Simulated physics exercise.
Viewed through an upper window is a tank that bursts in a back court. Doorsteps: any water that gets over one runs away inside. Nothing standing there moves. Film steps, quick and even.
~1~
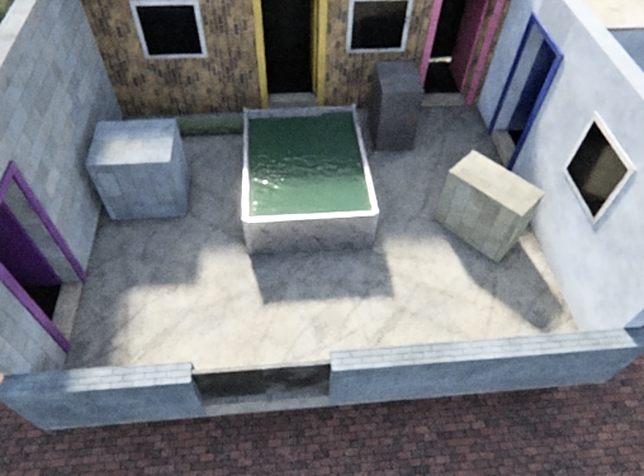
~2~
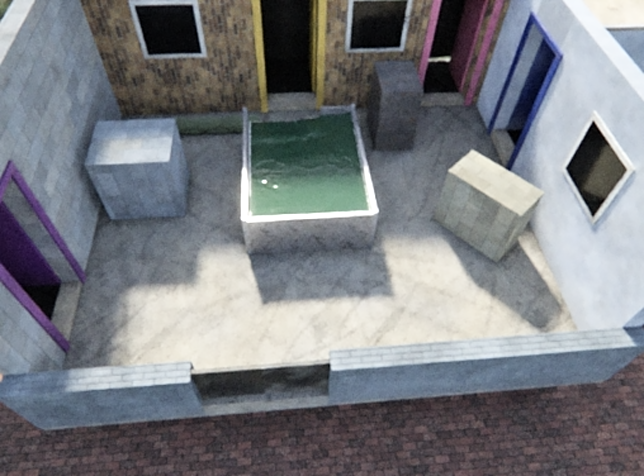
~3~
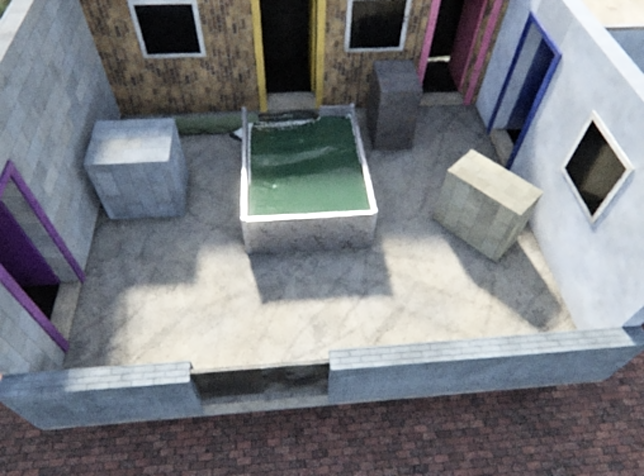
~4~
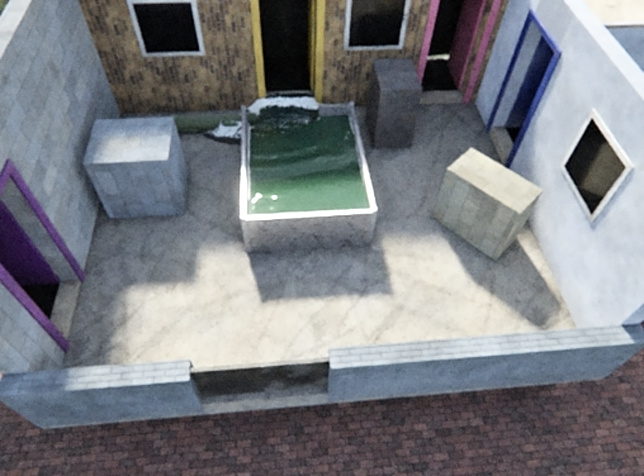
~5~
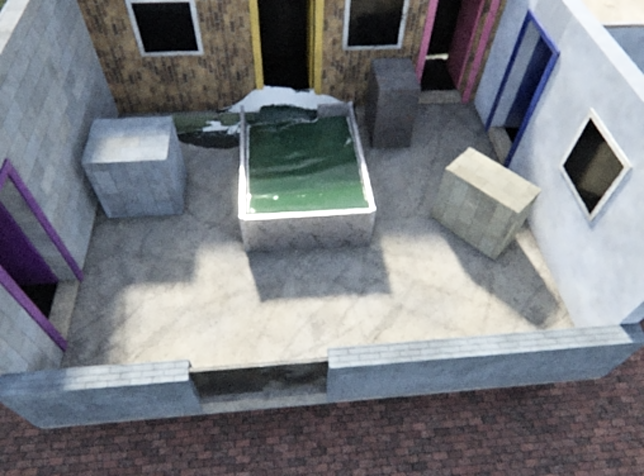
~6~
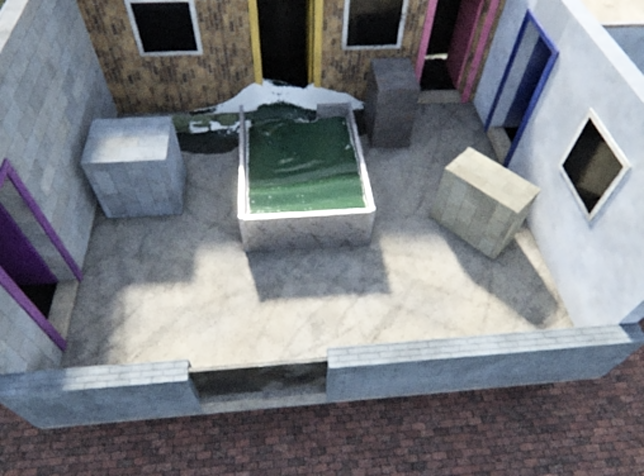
To begin with, green water lies nearly still in a pale, open-topped tank among three blocks in a walled court. Water then breaks out at the tank's far side, first showing at the back left, and foaming white, it spreads leftward behind the blue-grey block and along the patterned back wall.
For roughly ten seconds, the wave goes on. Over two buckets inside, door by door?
Door by door: The blue door not over; the purple door not over; the pink door not over; the yellow door over.
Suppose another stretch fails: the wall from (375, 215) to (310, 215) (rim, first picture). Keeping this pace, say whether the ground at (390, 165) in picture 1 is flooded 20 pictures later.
Verdict: No water.
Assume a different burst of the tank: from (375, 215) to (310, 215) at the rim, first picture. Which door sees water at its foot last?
One in yellow.
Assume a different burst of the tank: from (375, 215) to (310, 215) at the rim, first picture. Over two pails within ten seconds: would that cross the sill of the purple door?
One by one: Purple passes that mark.
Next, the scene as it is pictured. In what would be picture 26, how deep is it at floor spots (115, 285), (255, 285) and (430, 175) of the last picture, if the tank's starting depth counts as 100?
About 4 per cent, then 0 per cent, then 2 per cent.
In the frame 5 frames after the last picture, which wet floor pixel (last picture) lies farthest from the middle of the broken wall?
Pixel estimate: (460, 105).
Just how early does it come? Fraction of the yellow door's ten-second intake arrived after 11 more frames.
By then roughly 75 percent of the ten-second total is in.
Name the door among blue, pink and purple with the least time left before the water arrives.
I say the pink one.
A moment on, water covers 20 % of the floor; the blue door not reached, the purple door not reached, the pink door wet at the sill, nothing in, the yellow door far over two buckets in.
Next, water covers 30 % of the floor; the blue door wet at the sill, nothing in, the purple door not reached, the pink door wet at the sill, nothing in, the yellow door far over two buckets in.
Then, water covers 55 % of the floor; the blue door wet at the sill, nothing in, the purple door wet at the sill, nothing in, the pink door wet at the sill, nothing in, the yellow door far over two buckets in.
Later, water covers 85 % of the floor; the blue door wet at the sill, nothing in, the purple door wet at the sill, nothing in, the pink door under two buckets in, the yellow door far over two buckets in.
In the end, water covers 95 % of the floor; the blue door wet at the sill, nothing in, the purple door wet at the sill, nothing in, the pink door under two buckets in, the yellow door far over two buckets in.
